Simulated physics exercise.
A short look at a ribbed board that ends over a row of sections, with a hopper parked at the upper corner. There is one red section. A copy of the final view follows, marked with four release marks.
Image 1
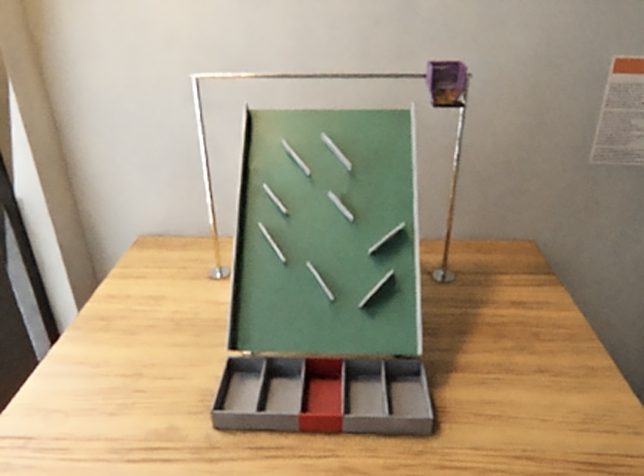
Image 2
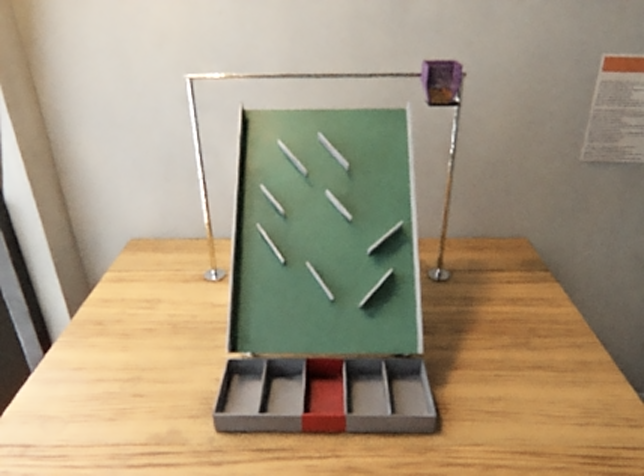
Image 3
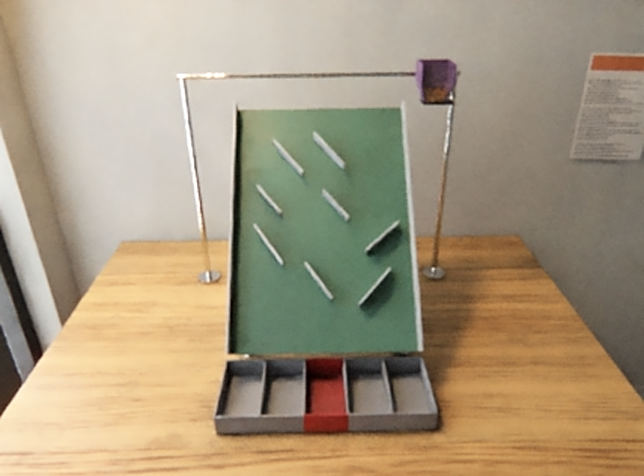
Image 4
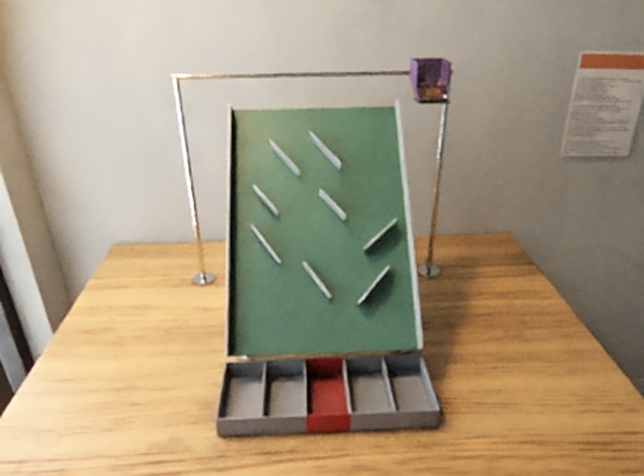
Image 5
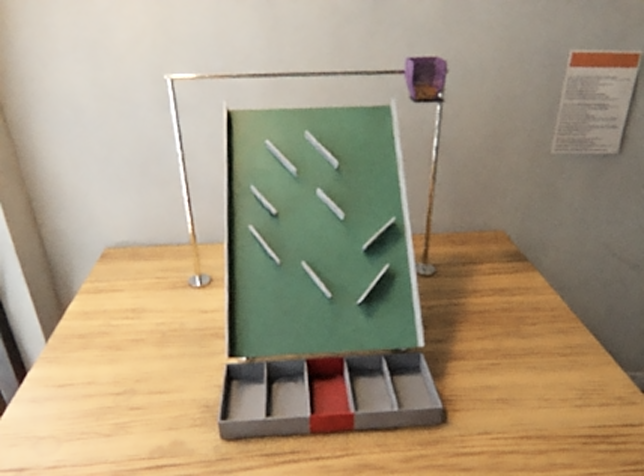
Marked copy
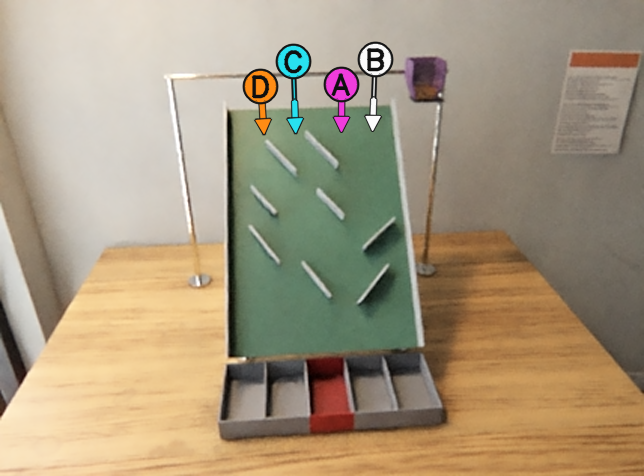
The camera drifts slightly around a green sloped board with angled ribs, standing above a row of five sections with a red one in the middle, while the purple hopper at the upper right corner stays parked and nothing else moves.
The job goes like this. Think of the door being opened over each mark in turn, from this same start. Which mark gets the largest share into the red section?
Mark A does it best.
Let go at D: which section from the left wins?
It is the fourth one.
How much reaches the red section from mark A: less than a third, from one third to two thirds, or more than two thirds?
Mark A gives from one third to two thirds.
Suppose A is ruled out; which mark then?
The answer is B.
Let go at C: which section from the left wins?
The fourth.
On the marked copy, mark A meets the board at (341, 126); mark B meets the board at (372, 125); mark C meets the board at (295, 127); mark D meets the board at (263, 128).
Choosing A, about half in the red section, about half in other sections.
Choosing B, about a third in the red section, about two thirds in other sections.
Choosing C, a small part in the red section, most in other sections.
Choosing D, a small part in the red section, most in other sections, a stray few outside the box.
